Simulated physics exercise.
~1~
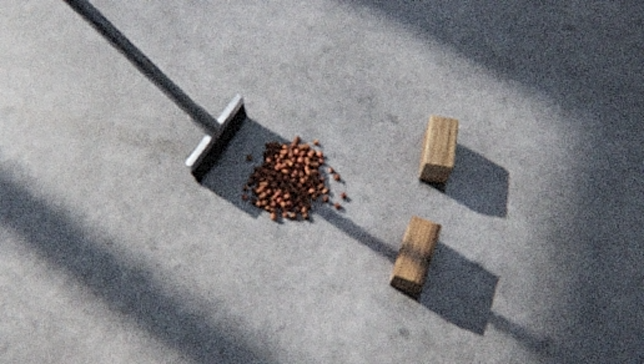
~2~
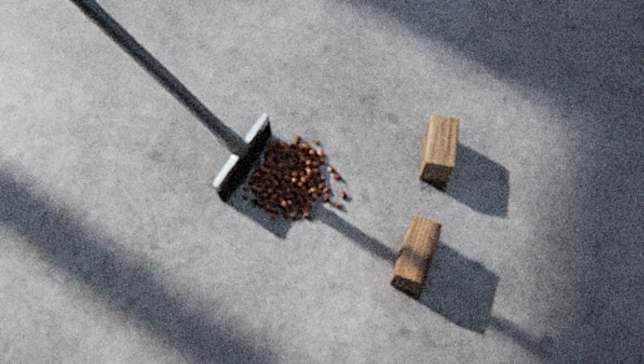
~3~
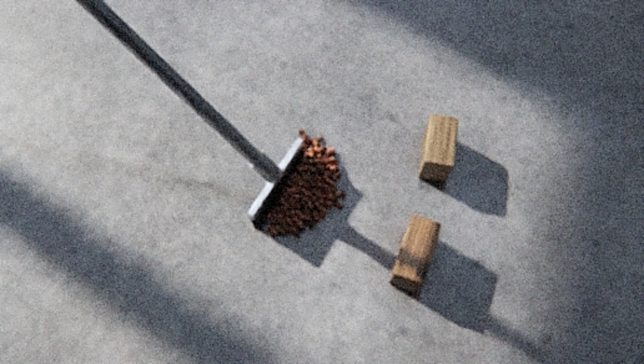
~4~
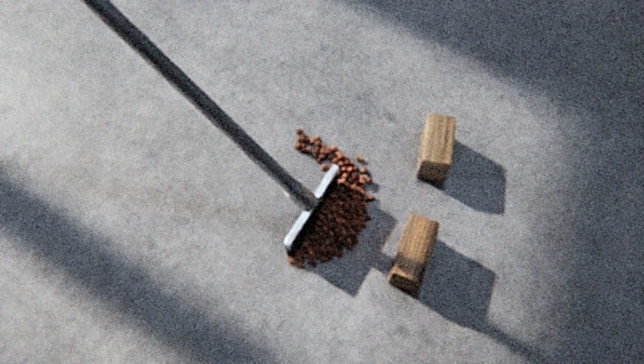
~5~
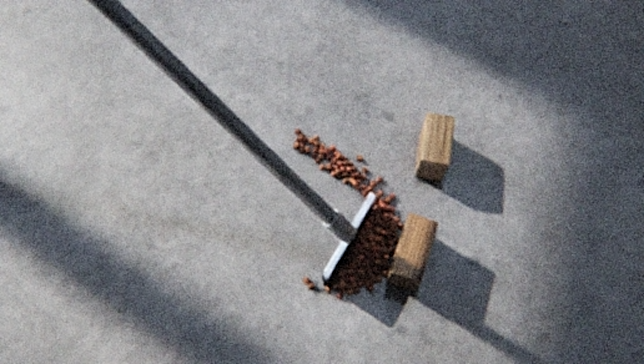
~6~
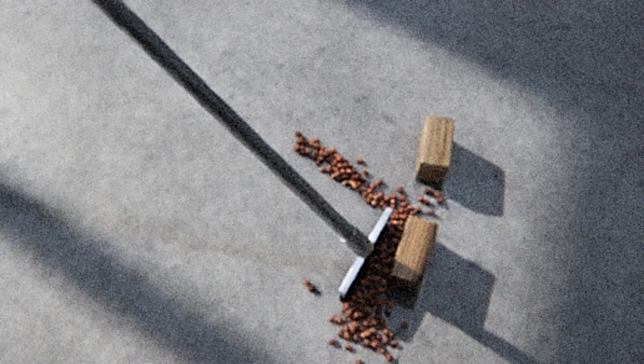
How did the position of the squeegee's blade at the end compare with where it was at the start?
The blade began to the left of the pellet heap, and by the end it was farther right and lower down, close beside the lower wooden block.
